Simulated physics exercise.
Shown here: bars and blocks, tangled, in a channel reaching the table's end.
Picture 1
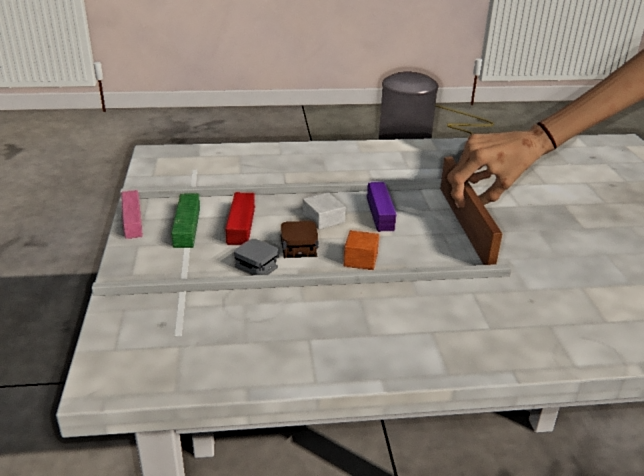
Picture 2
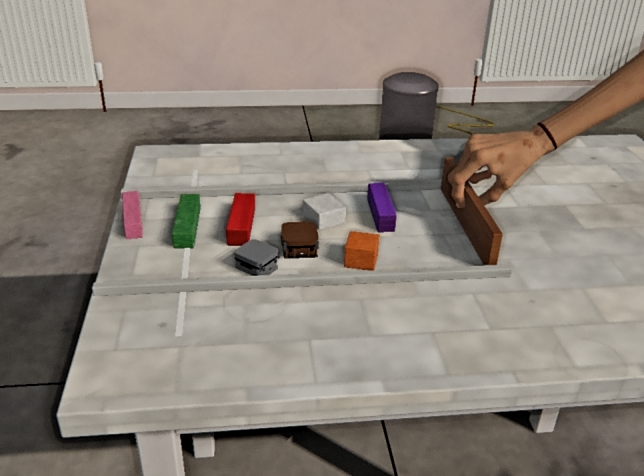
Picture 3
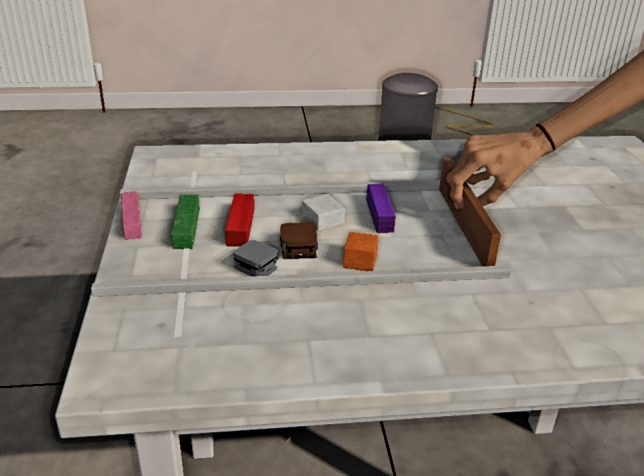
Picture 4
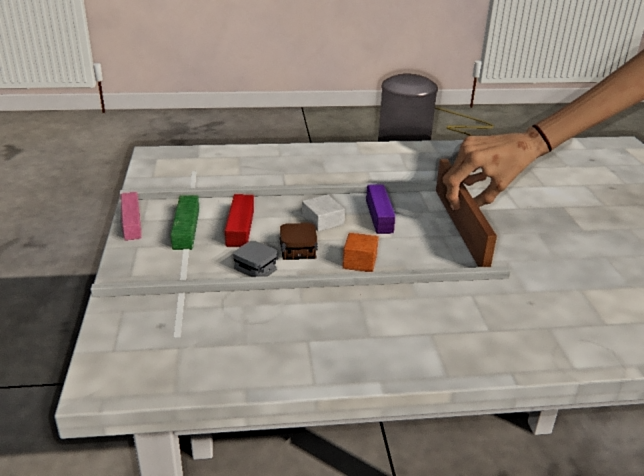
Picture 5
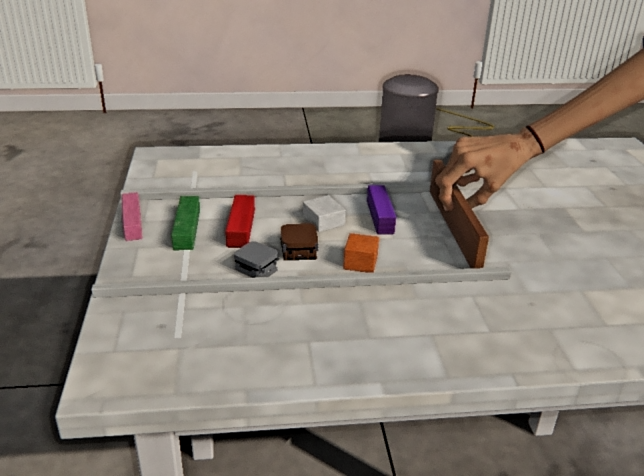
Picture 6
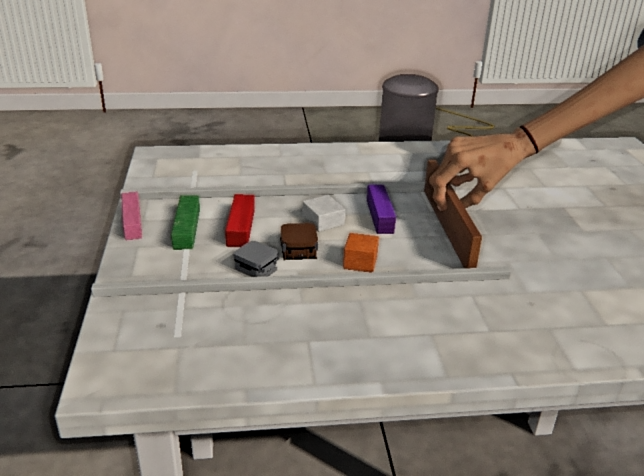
A pale stone-tiled table stands on a grey floor before a pink wall with white radiators, seen from slightly above by a still camera. Pink, green and red bars lie at the left of a shallow channel, with grey, brown, white, orange and purple pieces to their right. A hand at the right slides an upright brown board slightly leftward, while the pieces stay still.
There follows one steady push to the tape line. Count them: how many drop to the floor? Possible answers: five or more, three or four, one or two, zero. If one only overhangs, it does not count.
One or two of them.
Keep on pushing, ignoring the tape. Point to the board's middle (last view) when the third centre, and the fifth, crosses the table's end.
First: Around (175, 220). Next: Around (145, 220).
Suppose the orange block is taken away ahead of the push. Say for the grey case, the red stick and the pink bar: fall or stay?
Outcome for the grey case: It stays; for the red stick: It stays; for the pink bar: It drops.
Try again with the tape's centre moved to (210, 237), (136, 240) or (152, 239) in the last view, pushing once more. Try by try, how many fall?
The counts would be 0, 5 and 3.
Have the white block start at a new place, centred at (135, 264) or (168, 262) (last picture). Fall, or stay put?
In turn it stays on; survives.
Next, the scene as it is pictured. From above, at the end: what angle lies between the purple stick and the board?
The angle is about 0 degrees.
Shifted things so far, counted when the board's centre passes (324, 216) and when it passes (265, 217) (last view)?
At first I count 4, and then 7.
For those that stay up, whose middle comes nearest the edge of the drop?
Red stick.
Soon after, none off yet; pink bar at rest near (132, 215); green bar at rest near (186, 221); red stick at rest near (241, 220).
Then, none off yet; pink bar at rest near (130, 215); green bar moved a little near (152, 223); red stick moved about its own width near (173, 221).
By the end, the number that fall off is one or two; fallen, green bar and pink bar.
